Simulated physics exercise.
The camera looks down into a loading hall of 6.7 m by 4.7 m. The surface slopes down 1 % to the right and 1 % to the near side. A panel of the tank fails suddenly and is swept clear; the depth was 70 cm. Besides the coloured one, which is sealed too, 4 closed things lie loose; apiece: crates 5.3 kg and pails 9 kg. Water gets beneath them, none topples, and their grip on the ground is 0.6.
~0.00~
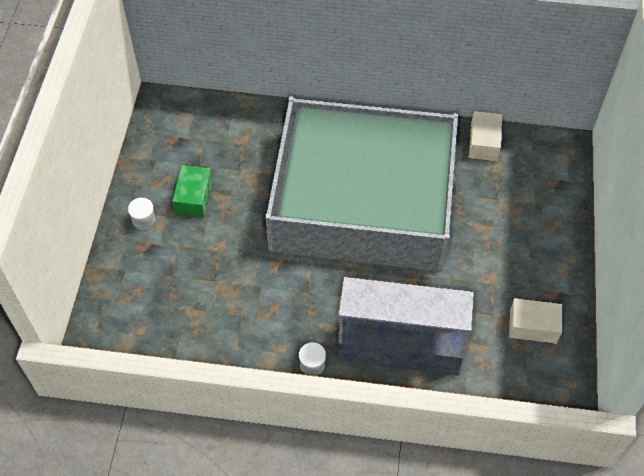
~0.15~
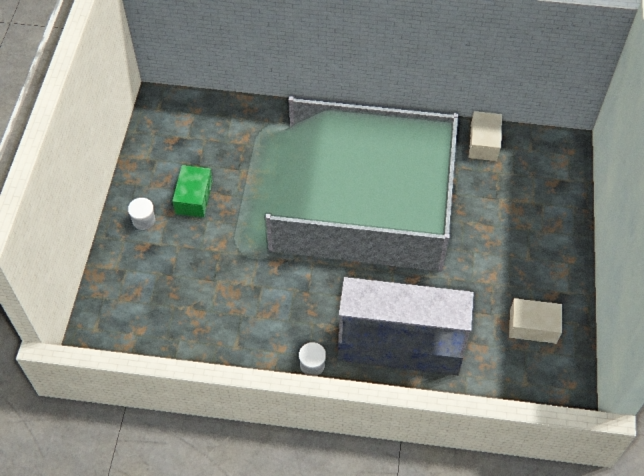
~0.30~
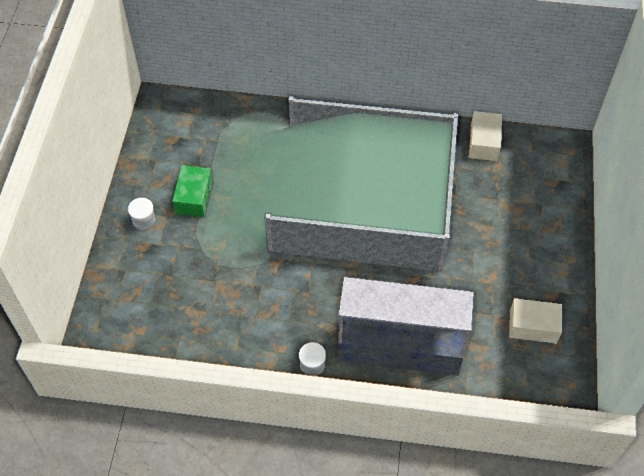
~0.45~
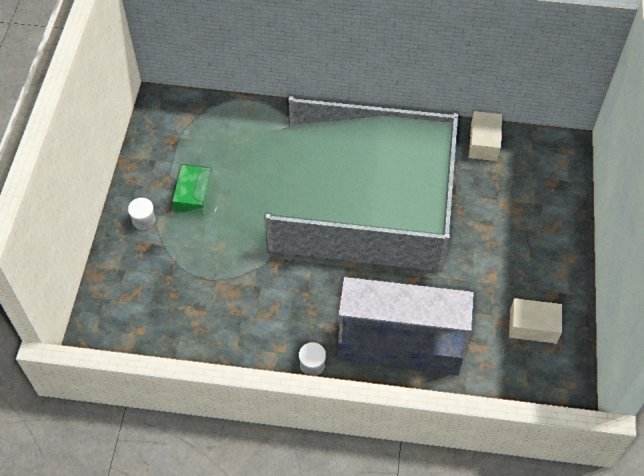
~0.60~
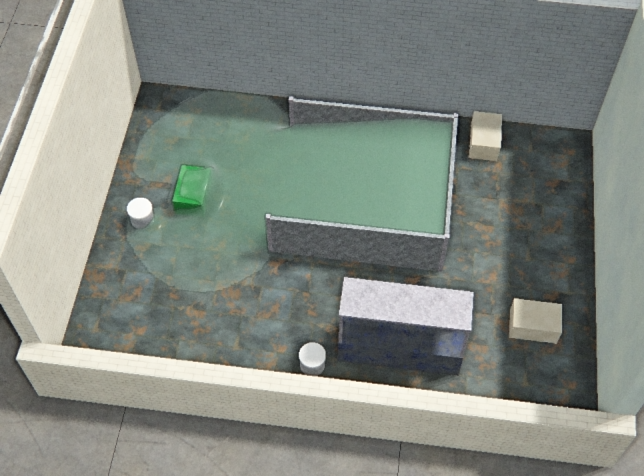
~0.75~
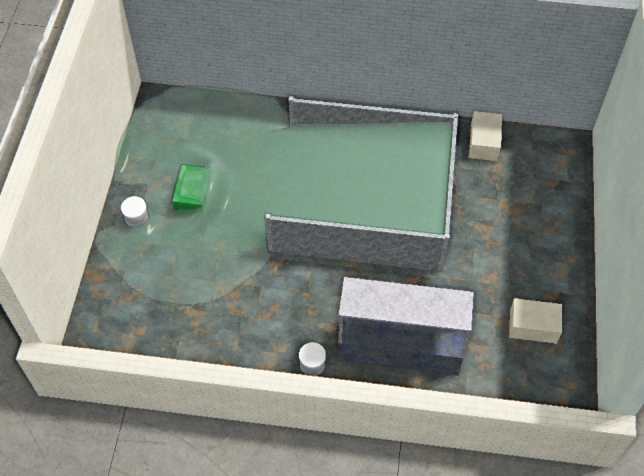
The clip shows a walled hall where the left side of a water-filled tank gives way and greenish water spreads leftward across the floor, surrounding a green crate that stays put, before a white pail beyond it shifts slightly left.
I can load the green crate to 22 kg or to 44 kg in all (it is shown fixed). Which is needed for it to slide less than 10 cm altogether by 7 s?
I expect that neither load is enough.
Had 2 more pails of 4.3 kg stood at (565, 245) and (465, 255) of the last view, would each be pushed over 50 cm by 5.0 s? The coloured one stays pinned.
In that order: Short of it, under.
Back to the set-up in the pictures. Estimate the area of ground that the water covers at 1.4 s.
Roughly 14 m2.
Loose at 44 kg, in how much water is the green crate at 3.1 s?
About 24 cm.
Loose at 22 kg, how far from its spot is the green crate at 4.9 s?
Roughly 250 cm.
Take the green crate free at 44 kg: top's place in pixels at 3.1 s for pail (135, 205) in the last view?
Near (188, 356).
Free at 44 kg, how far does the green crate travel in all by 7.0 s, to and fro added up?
Some 600 cm in all.
After 1.4 s the green crate would be 98 cm from its start with 22 kg and 100 cm from its start with 44 kg; 27 cm of water round it then.
After 3.1 s the green crate would be 206 cm from its start with 22 kg and 194 cm from its start with 44 kg; 24 cm of water round it then.
After 4.9 s the green crate would be 239 cm from its start with 22 kg and 276 cm from its start with 44 kg; 19 cm of water round it then.
After 7.0 s the green crate would be 309 cm from its start with 22 kg and 330 cm from its start with 44 kg; 12 cm of water round it then.
